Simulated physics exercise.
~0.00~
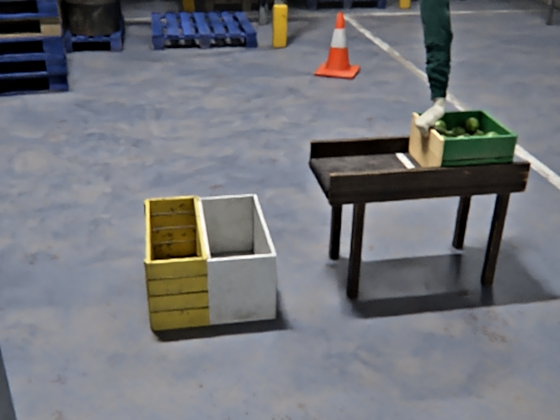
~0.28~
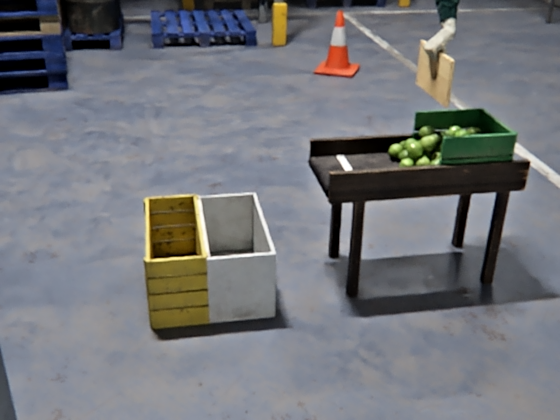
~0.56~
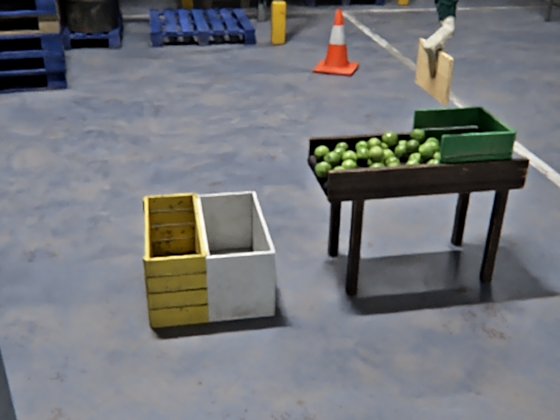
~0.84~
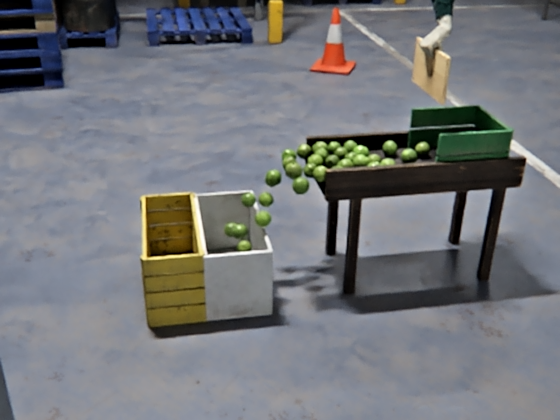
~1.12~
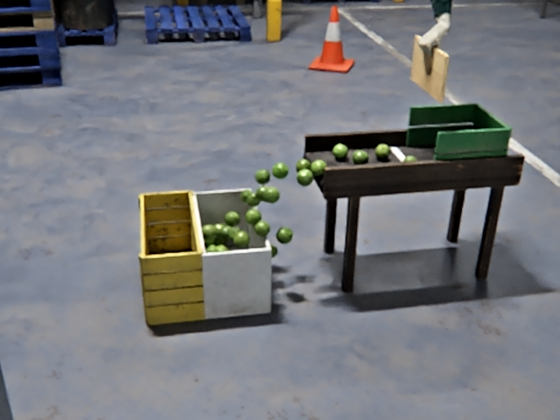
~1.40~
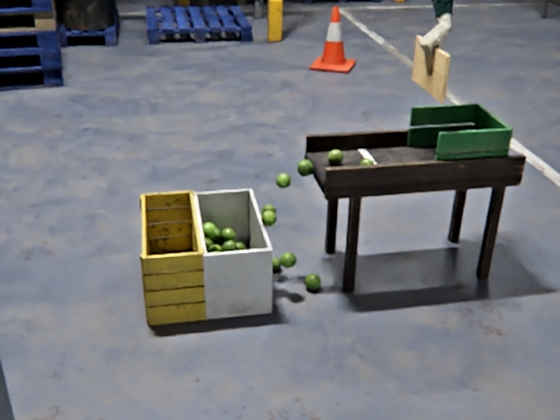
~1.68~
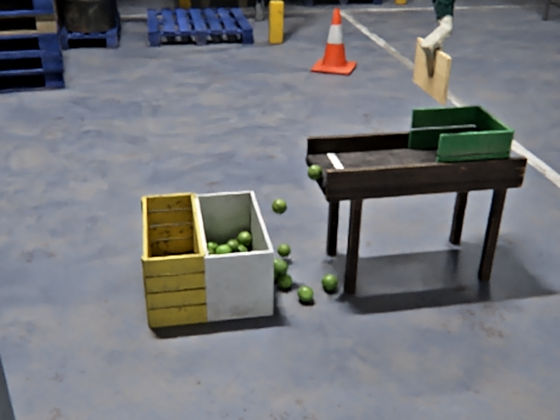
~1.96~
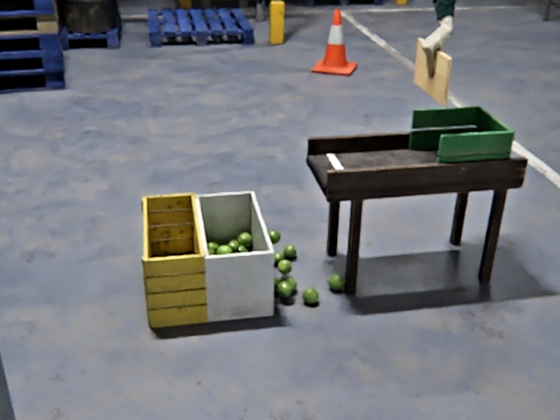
Green apples rolling left along a dark conveyor after a gate lifts, most dropping into a white box, several landing on the floor.
